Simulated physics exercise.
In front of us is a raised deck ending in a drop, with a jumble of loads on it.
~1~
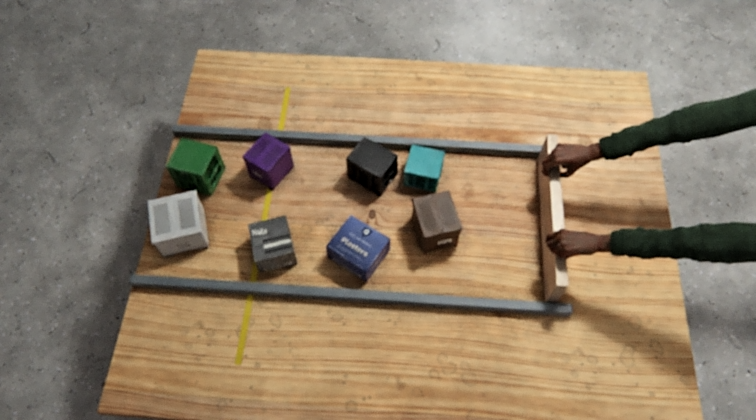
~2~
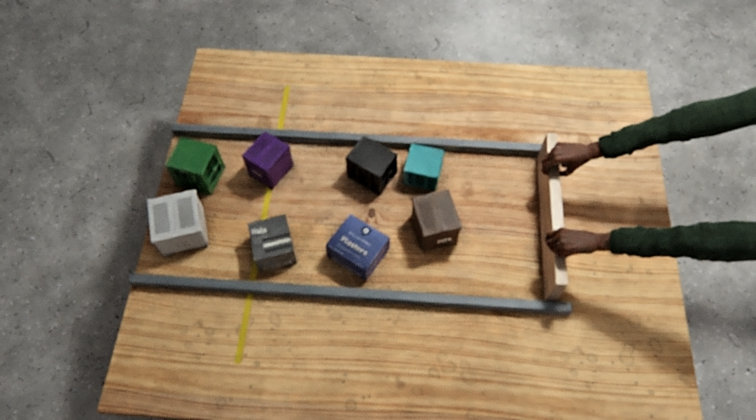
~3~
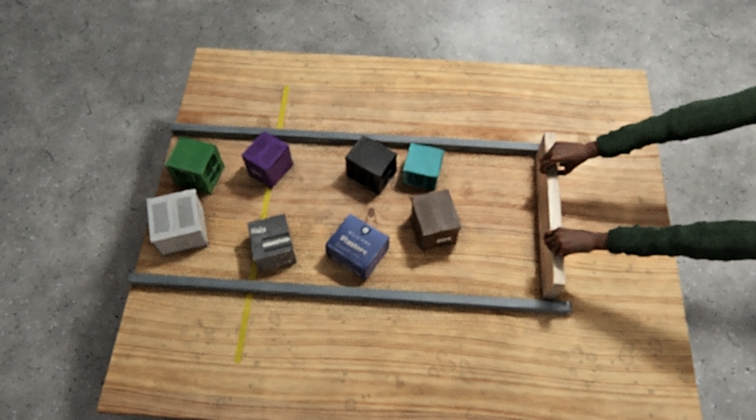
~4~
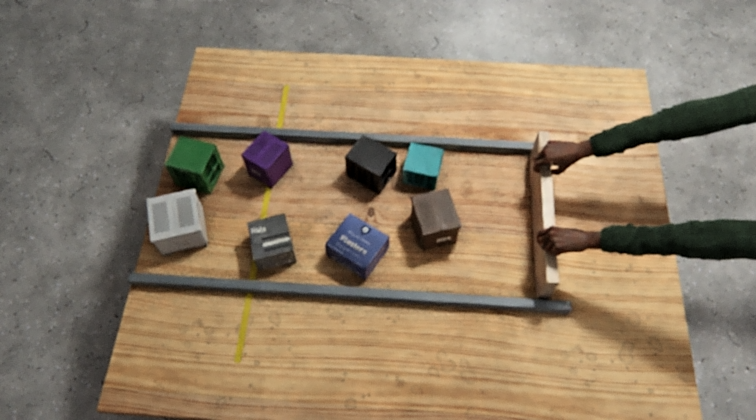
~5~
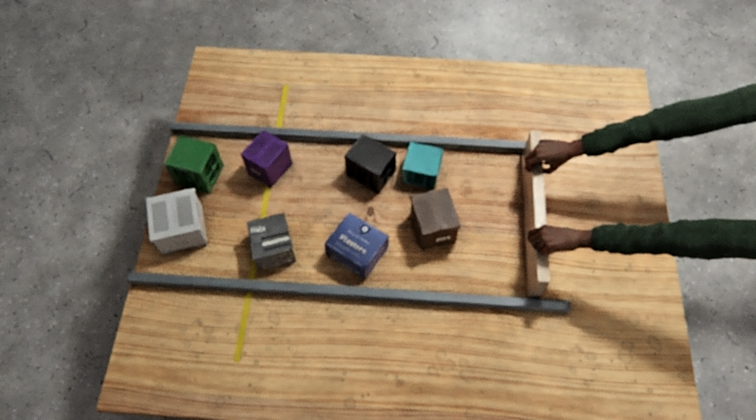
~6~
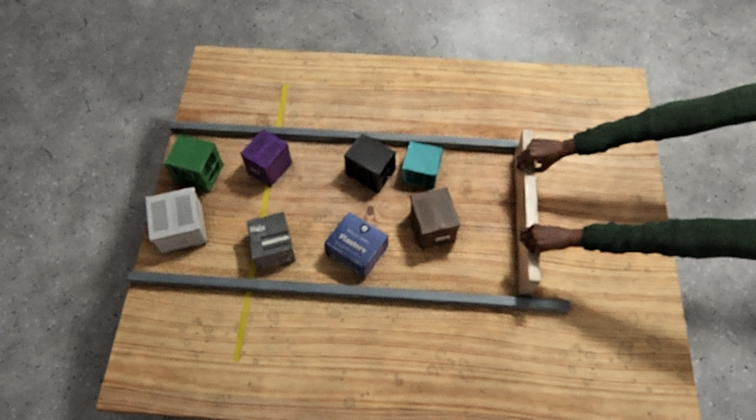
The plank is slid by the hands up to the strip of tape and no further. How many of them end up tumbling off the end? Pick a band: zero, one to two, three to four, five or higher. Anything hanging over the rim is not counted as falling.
Band: One to two.
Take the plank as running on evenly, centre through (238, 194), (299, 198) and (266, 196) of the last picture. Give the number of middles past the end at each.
The counts are 3, 0 and 1, in that order.
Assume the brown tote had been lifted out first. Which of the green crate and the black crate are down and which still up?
Here's how it goes: The green crate ends up down and the black crate is still up there.
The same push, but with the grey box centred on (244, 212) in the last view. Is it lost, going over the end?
Outcome for the grey box: It ends up still on.
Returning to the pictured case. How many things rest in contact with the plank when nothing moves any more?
3 of them.
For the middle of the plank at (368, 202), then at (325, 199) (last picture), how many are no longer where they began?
The count reaches 4 first and 6 second.
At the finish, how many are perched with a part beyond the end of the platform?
It totals 1.
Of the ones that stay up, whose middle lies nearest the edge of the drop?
It's the white tote that is foremost.
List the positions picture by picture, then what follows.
The first picture shows white tote (179, 224); green crate (197, 167); purple tote (269, 162); plank (551, 216); tape (266, 210).
The second picture shows green crate (196, 166); grey box (272, 243).
The third picture shows purple tote (268, 161); black crate (371, 165).
The fourth picture shows white tote (178, 223); brown tote (435, 220).
The fifth picture shows green crate (195, 165); turquoise crate (422, 166).
The sixth picture shows white tote (177, 221); green crate (195, 164); purple tote (267, 159); plank (526, 211); tape (264, 206).
Soon after, none off yet; white tote at rest near (177, 221); green crate at rest near (195, 164); purple tote at rest near (267, 159).
Then, none off yet; white tote at rest near (177, 221); green crate at rest near (195, 164); purple tote moved a little near (258, 160).
By the end, the number that fall off is one or two; fallen, green crate.
